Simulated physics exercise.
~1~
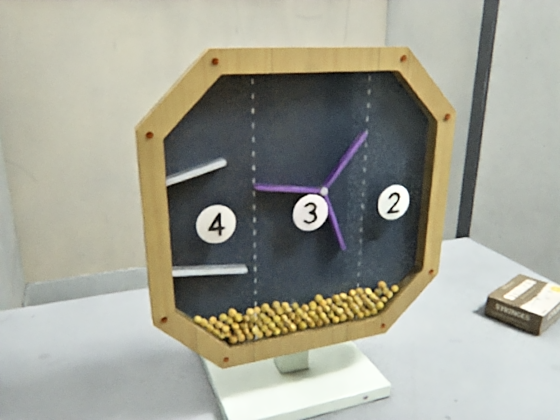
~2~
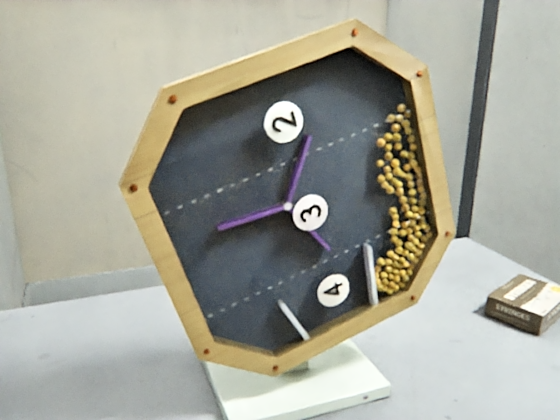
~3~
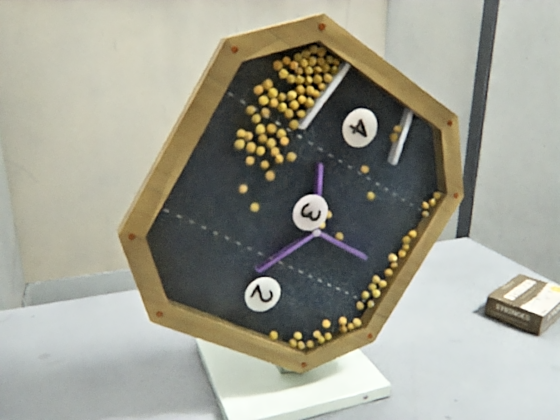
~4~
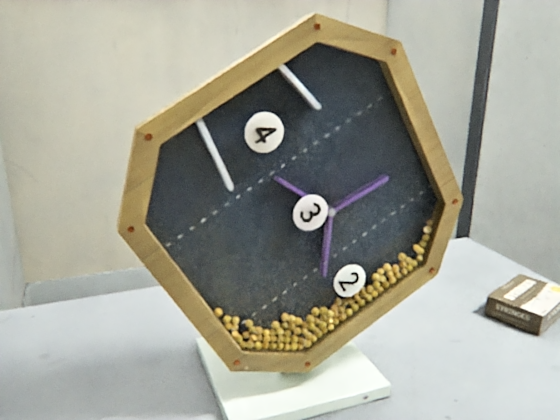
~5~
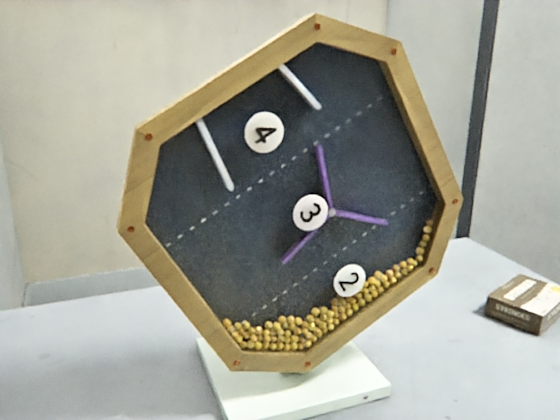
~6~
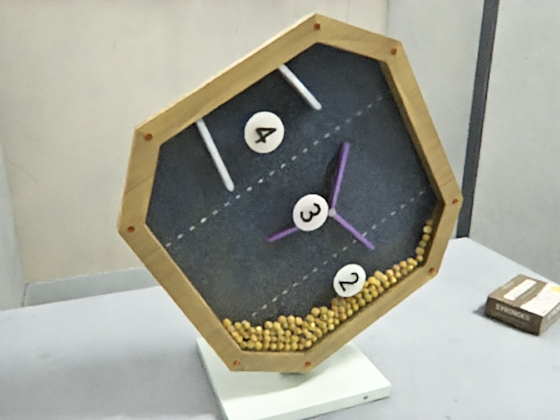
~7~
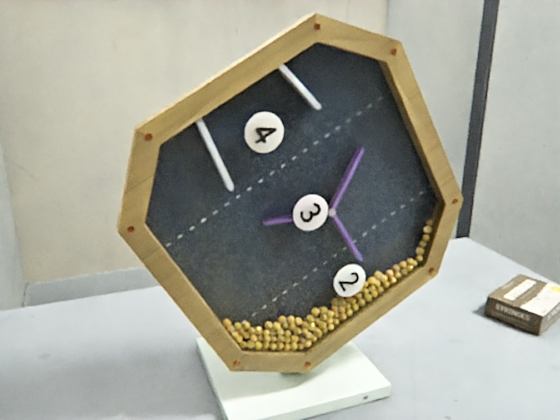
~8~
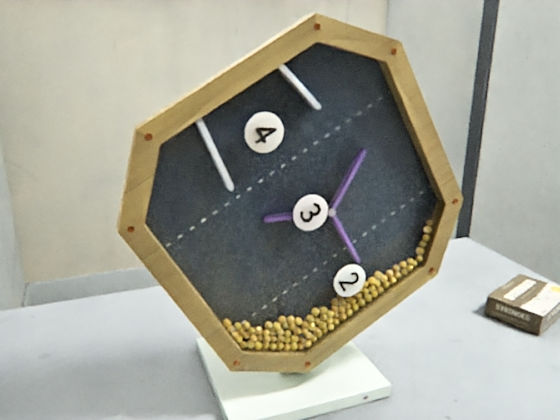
An octagonal wooden case full of yellowish chickpeas swung round anticlockwise on its stand, tumbling them up the right side and over the top, then stopped tilted while its purple three-armed piece settled and the chickpeas lay along the bottom by number two.
